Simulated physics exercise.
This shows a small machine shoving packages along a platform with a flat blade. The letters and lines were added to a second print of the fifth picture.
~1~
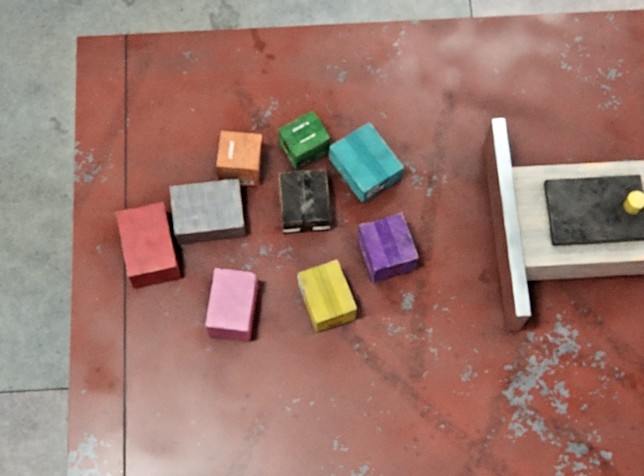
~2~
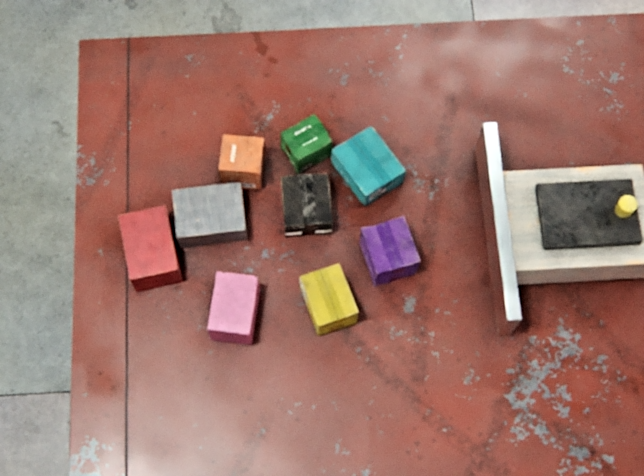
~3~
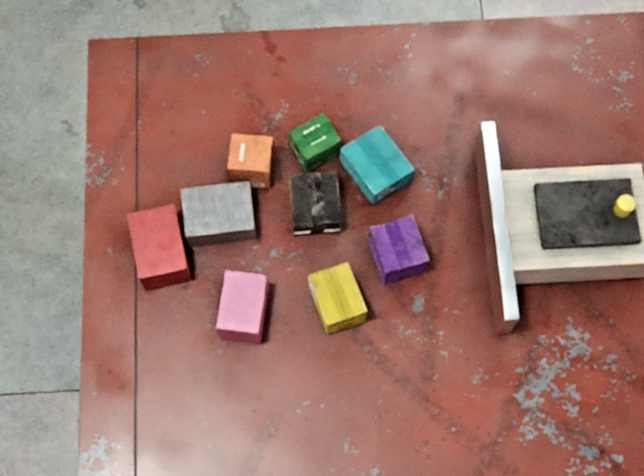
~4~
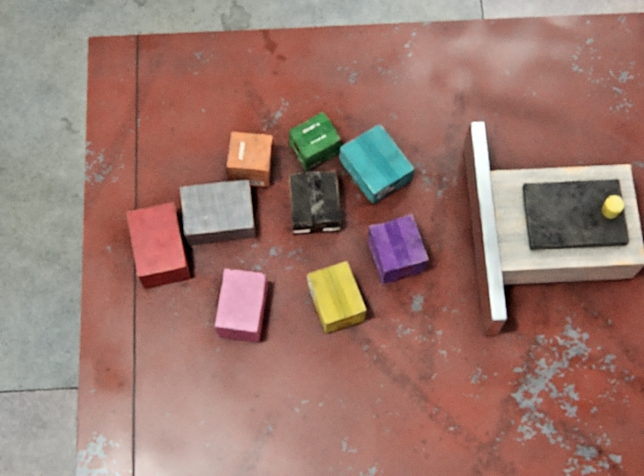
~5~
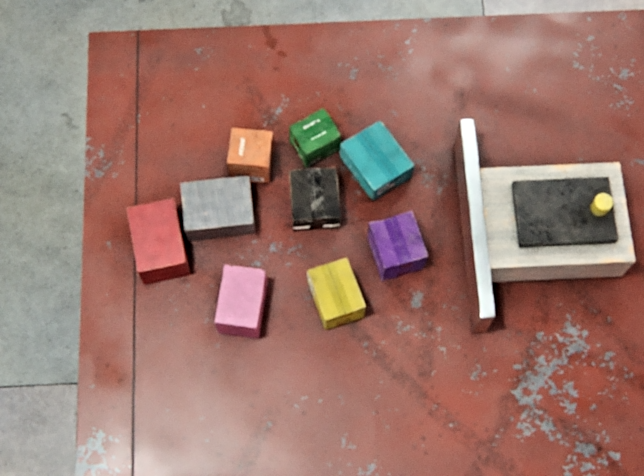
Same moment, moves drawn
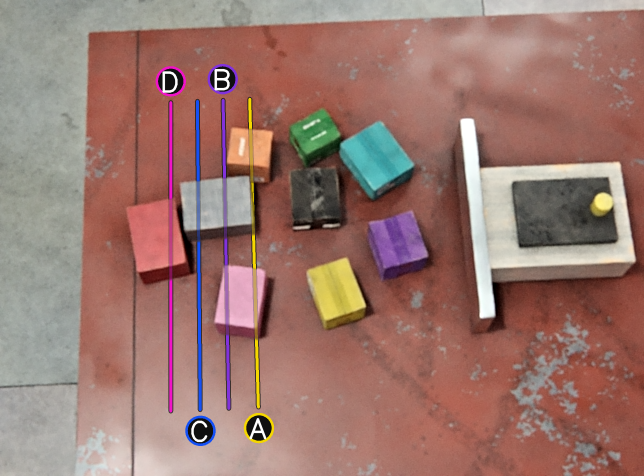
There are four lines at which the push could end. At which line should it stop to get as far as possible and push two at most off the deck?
Line D.
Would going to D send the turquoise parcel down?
No.
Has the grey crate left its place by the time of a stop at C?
Yes.
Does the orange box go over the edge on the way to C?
By then, no.
On the copy, A at (254, 245); B at (226, 246); C at (199, 247); D at (171, 249).
On D. First, robot (446, 216); green parcel (287, 116); turquoise parcel (325, 153).
Then, robot (336, 221); red crate (93, 280); grey crate (127, 227).
Finally, robot (250, 225); red crate over the edge; grey crate over the edge; two fallen.
By contrast, A is within the limit but short; B is within the limit but short; C is within the limit but short.
